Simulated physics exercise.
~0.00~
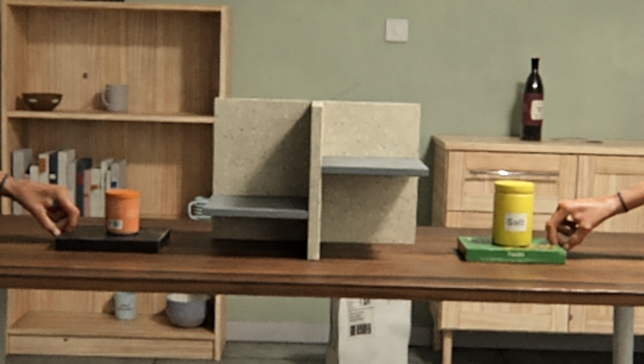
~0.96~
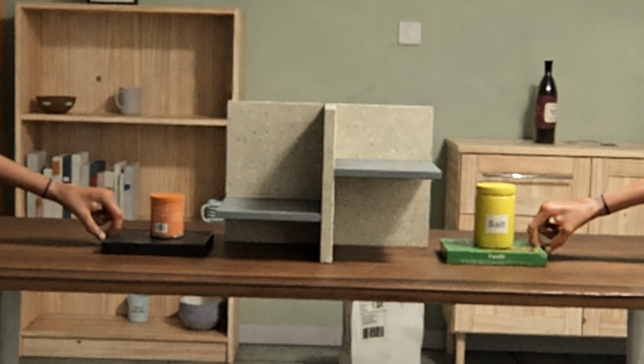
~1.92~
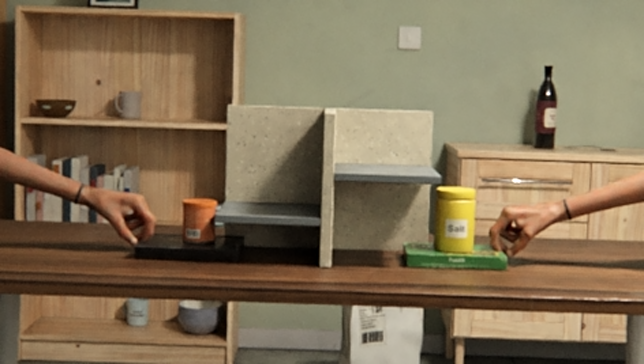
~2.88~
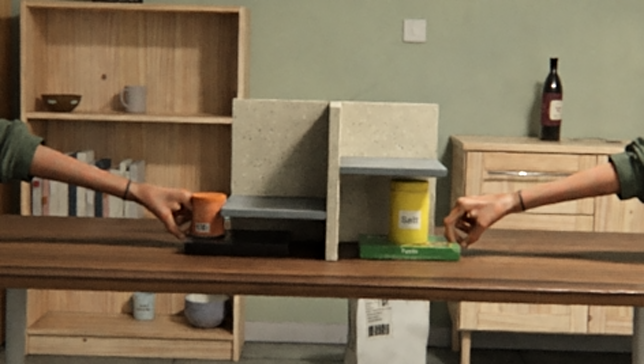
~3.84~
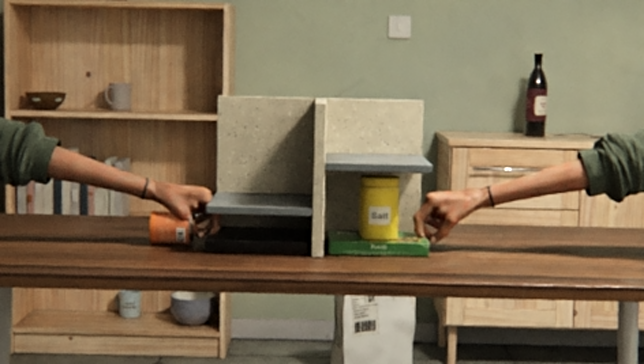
A black tray carrying an orange tin and a green packet carrying a yellow jar sit on a dark wooden table, on either side of a concrete-like divider with two low grey shelves. Two hands push them inward, the tray moving right and the packet moving left. The yellow jar slips beneath the higher right shelf, still upright. On the left, the orange tin meets the edge of the lower shelf and is held back while its tray continues underneath. Finally the jar stands untouched under its shelf, while the tin tips over sharply beside the left hand.
